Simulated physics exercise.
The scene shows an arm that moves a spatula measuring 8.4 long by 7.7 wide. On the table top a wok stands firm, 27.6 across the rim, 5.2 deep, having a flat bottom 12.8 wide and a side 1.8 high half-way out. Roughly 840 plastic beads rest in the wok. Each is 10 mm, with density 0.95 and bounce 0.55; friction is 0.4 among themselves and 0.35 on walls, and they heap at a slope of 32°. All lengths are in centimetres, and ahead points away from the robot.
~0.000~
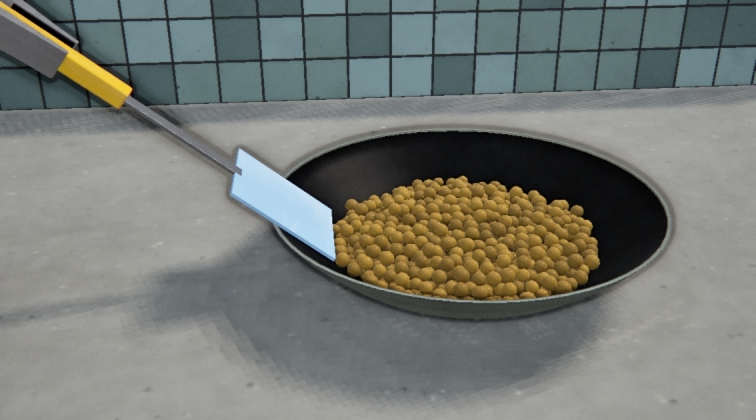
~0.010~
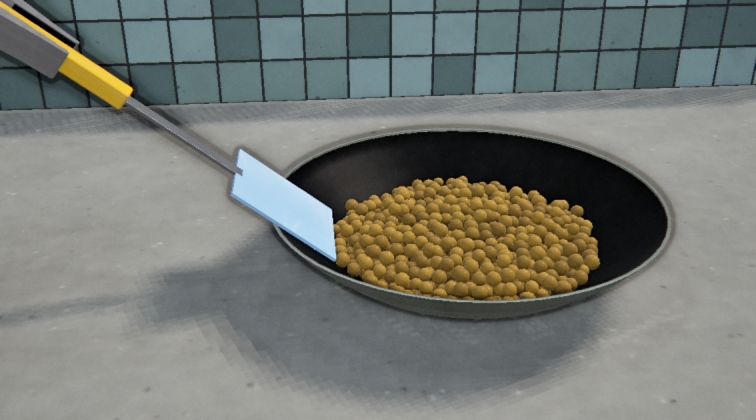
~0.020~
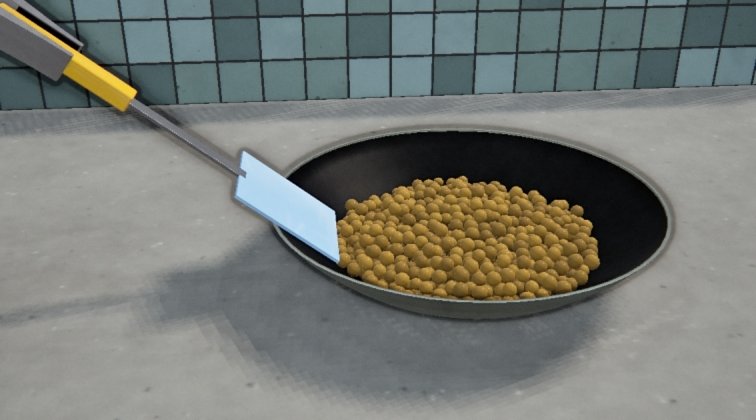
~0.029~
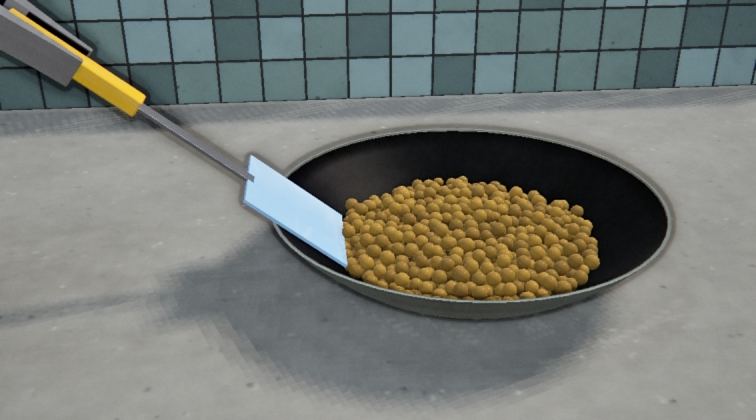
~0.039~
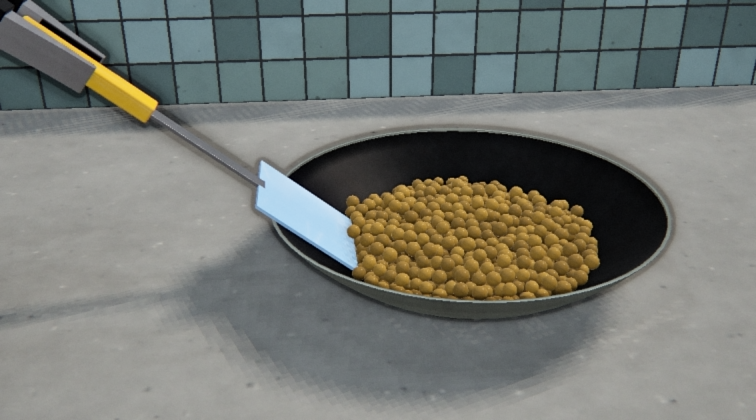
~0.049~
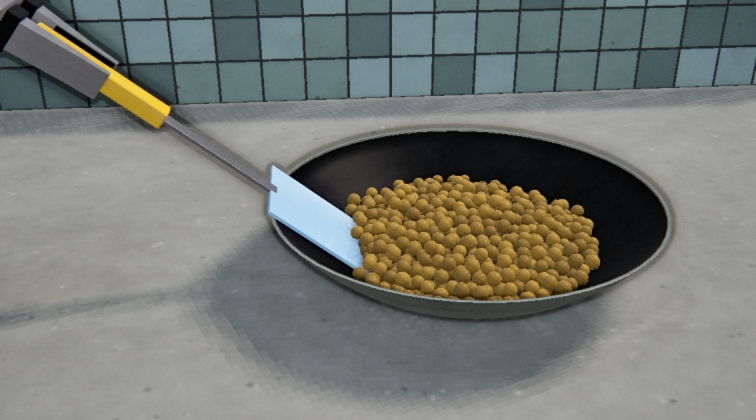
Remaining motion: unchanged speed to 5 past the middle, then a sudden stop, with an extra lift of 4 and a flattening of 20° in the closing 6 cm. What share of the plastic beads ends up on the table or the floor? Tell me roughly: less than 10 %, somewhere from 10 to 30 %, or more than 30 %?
Less than 10 %.
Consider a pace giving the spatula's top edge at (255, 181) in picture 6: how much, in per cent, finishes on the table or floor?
Some 0 percent.
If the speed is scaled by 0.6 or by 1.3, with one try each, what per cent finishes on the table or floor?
Roughly 0 % and roughly 10 %.
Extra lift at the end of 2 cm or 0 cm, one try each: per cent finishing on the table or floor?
Roughly 0 % and then 0 %.
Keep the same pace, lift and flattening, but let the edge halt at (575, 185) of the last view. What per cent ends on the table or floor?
Something close to 15 in a hundred.
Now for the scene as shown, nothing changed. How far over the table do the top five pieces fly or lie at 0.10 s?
About 5 cm.
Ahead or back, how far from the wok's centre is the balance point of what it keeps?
Ahead, by about 4.0 cm.
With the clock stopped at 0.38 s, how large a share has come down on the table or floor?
I'd say close to 0 in a hundred.
After 0.10 s, sloping 39°, highest piece 5 above the table; 842 in the wok.
After 0.16 s, sloping 32°, highest piece 6 above the table; 842 in the wok.
After 0.38 s, sloping 19°, highest piece 7 above the table; 829 in the wok, 4 on the table or floor, 9 on the blade or in flight.
After 1.43 s, sloping 19°, highest piece 6 above the table; 828 in the wok, 14 on the table or floor.
At rest, 828 in the wok, 14 on the table or floor. That is 2 % on the table or floor.
